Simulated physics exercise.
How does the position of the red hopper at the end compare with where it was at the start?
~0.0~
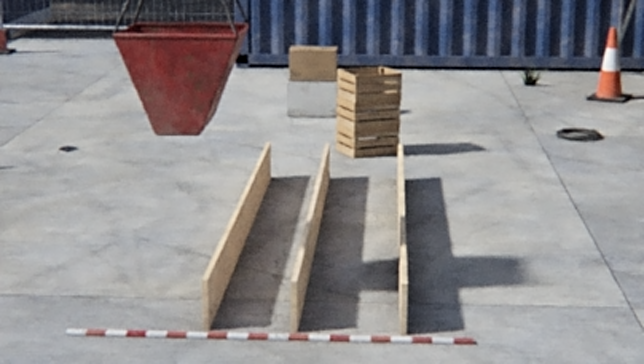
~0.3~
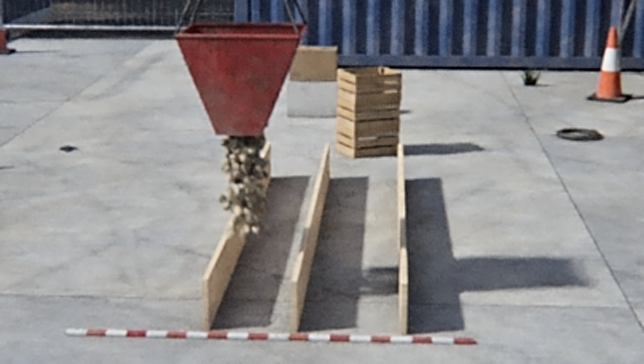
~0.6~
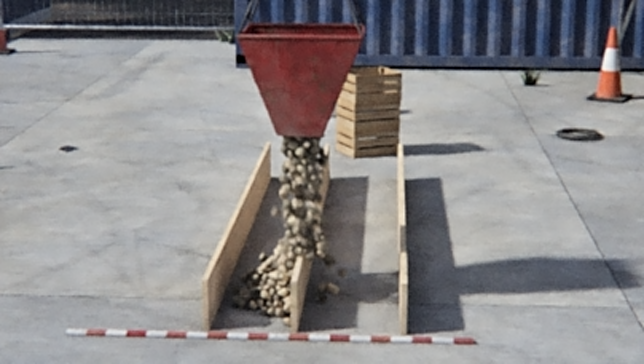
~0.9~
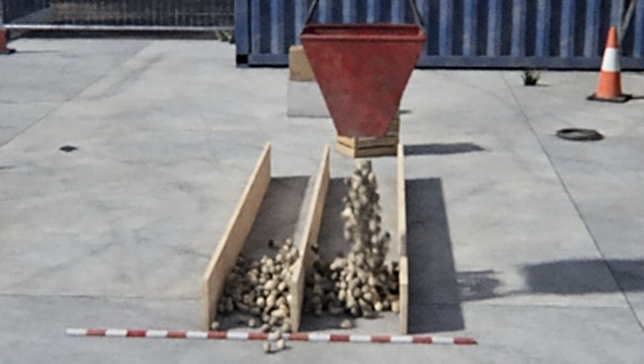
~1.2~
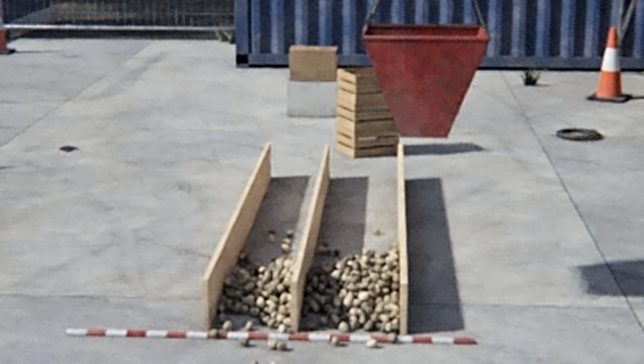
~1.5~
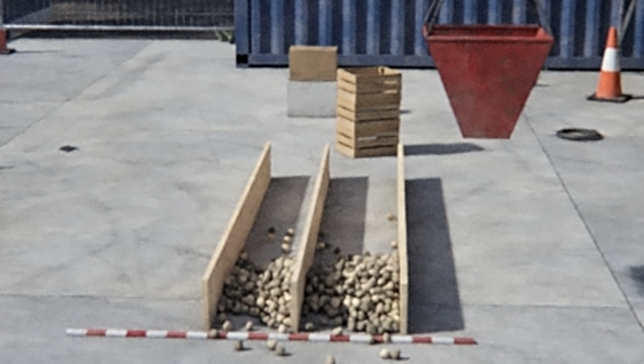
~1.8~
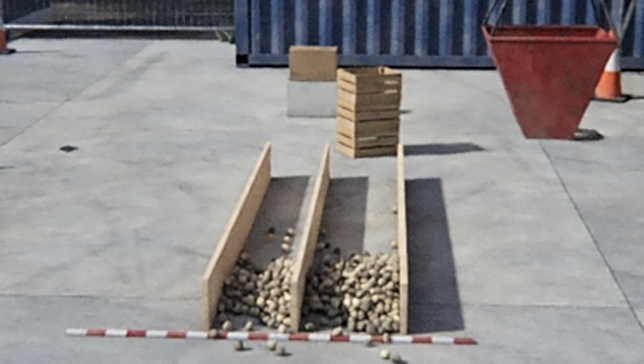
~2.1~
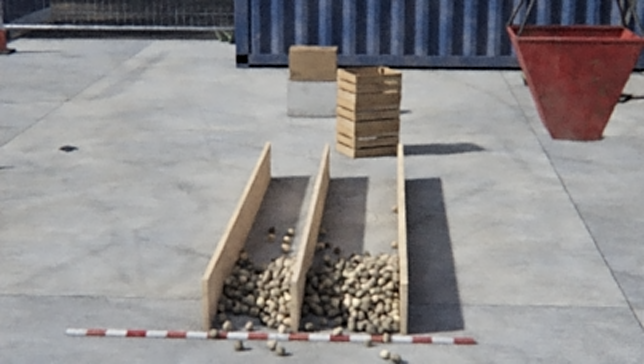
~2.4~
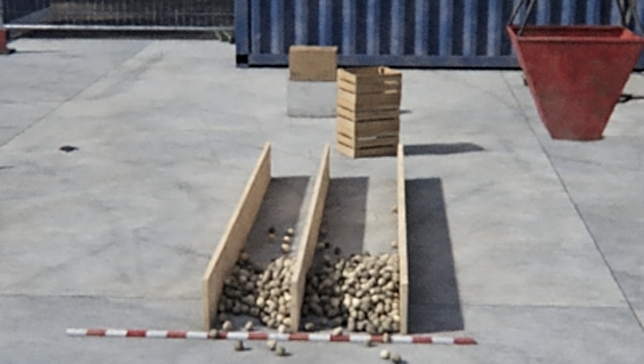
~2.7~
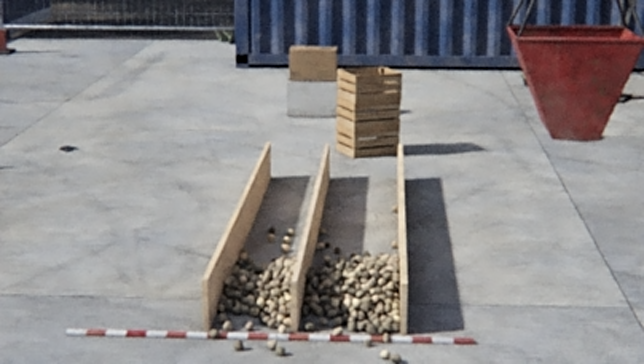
At the start the red hopper hangs at the upper left, and by the end it hangs at the upper right, in front of the blue container and where the cone was visible.
